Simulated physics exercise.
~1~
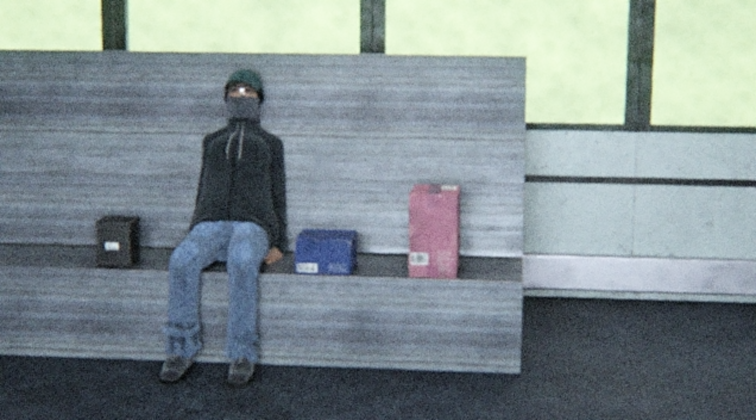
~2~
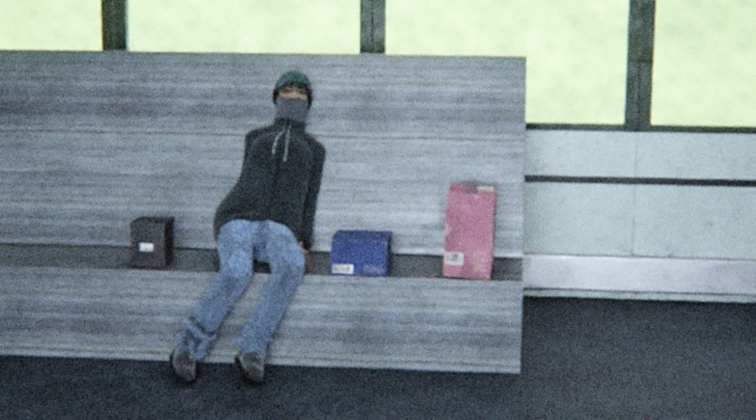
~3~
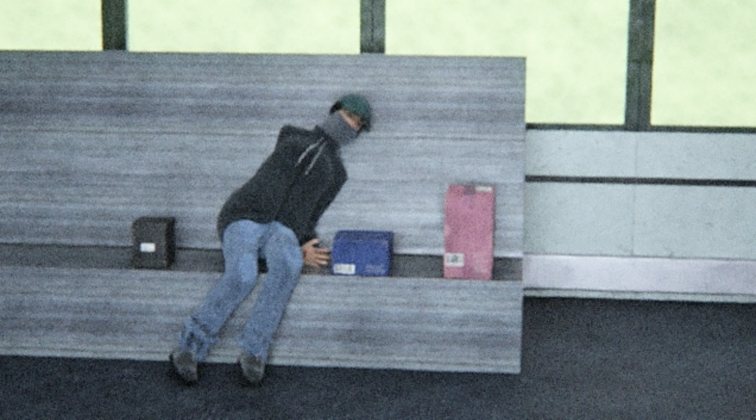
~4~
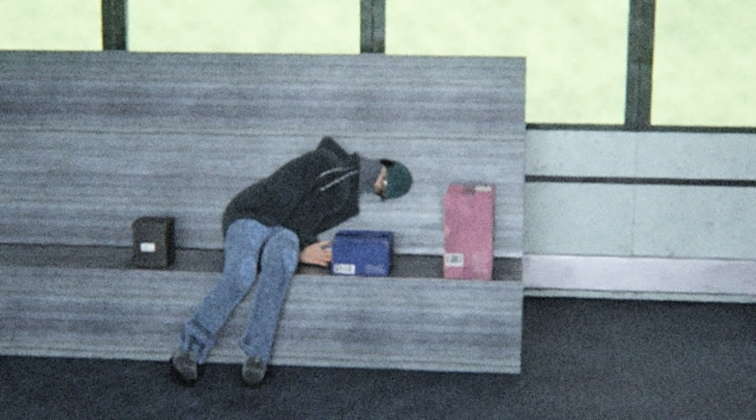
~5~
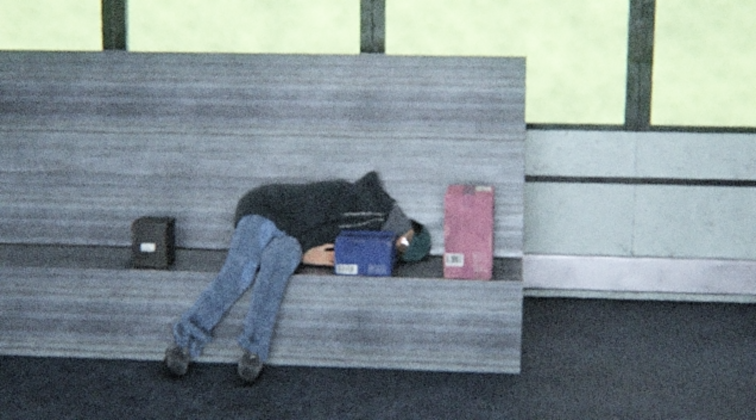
In the video, a person in a green cap and dark jacket sits slumped on a gray bench as they and three boxes slide right; the person then topples sideways over the blue carton, ending with hips still on the seat and head near the upright pink pack.
